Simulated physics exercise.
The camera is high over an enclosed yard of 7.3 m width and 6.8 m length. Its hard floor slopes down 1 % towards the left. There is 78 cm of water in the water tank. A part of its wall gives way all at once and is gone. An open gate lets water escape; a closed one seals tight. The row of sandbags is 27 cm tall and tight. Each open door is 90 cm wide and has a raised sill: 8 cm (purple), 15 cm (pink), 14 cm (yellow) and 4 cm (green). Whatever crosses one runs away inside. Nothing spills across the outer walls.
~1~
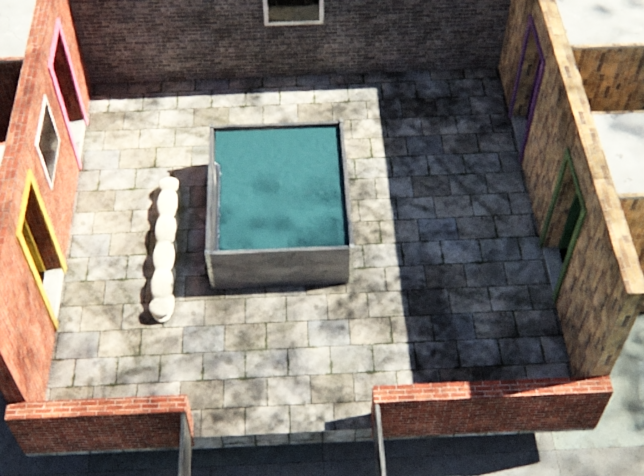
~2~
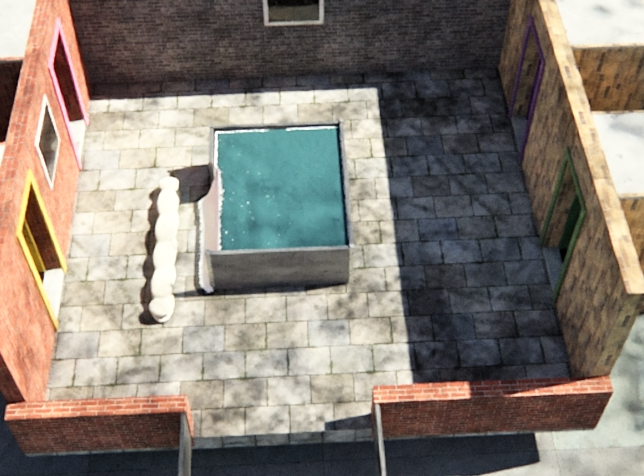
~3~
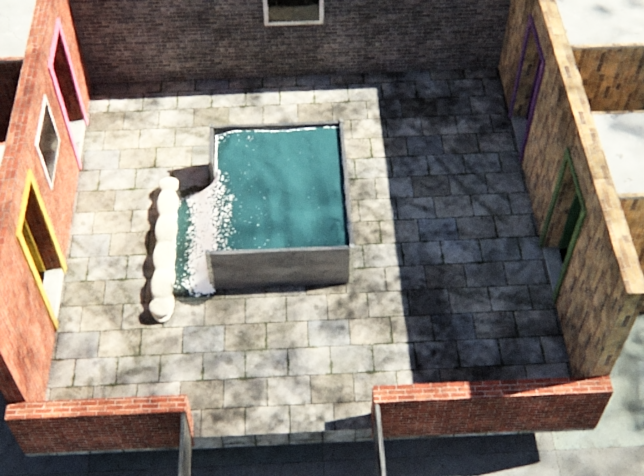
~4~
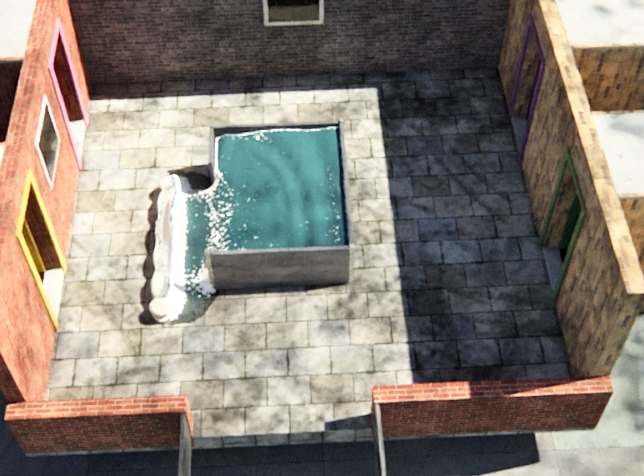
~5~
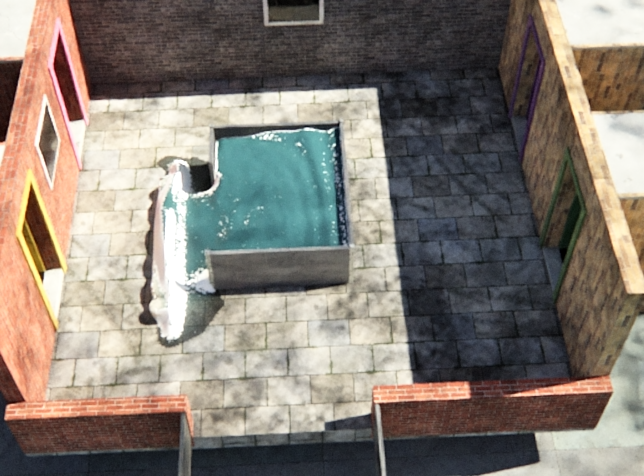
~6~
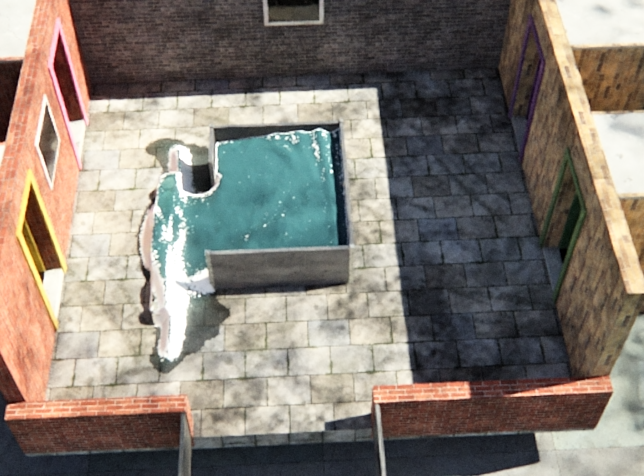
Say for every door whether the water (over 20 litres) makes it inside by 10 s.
The water let in: At the purple door it stays under the limit; at the pink door it stays under the limit; at the yellow door it goes over the limit; at the green door it does not reach the limit.
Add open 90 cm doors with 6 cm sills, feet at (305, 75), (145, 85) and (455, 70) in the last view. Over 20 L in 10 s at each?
In that order: Not over, above, not over.
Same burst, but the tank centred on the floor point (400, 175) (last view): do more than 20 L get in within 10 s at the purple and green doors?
Against that limit: Purple under, green under.
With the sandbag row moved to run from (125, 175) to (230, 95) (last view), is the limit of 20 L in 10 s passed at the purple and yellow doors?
Then: Purple not over, yellow above.
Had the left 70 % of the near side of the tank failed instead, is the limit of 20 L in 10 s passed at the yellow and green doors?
Then: Yellow not over, green below.
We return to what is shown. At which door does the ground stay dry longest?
It is the green one.
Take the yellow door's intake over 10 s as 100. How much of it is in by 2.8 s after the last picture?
Some 95 per cent by then.
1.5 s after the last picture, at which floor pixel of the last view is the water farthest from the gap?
At about (92, 88).
Then, 0.7 s after the last picture water covers 35 % of the floor and is deepest (57 cm) near (185, 243); purple door not reached, pink door not reached, yellow door 22 cm at the sill, 1 L in, green door not reached.
Then, 1.5 s after the last picture water covers 45 % of the floor and is deepest (44 cm) near (42, 428); purple door not reached, pink door 12 cm at the sill, 0 L in, yellow door 23 cm at the sill, 38 L in, green door not reached.
Then, 2.8 s after the last picture water covers 45 % of the floor and is deepest (28 cm) near (185, 252); purple door not reached, pink door 7 cm at the sill, 0 L in, yellow door 9 cm at the sill, 54 L in, green door not reached.
Then, 5.3 s after the last picture water covers 70 % of the floor and is deepest (22 cm) near (184, 261); purple door 2 cm at the sill, 0 L in, pink door 11 cm at the sill, 1 L in, yellow door 9 cm at the sill, 55 L in, green door not reached.
Then, 9.3 s after the last picture water covers 80 % of the floor and is deepest (14 cm) near (42, 428); purple door 5 cm at the sill, 0 L in, pink door 10 cm at the sill, 1 L in, yellow door 11 cm at the sill, 56 L in, green door 6 cm at the sill, 1 L in.
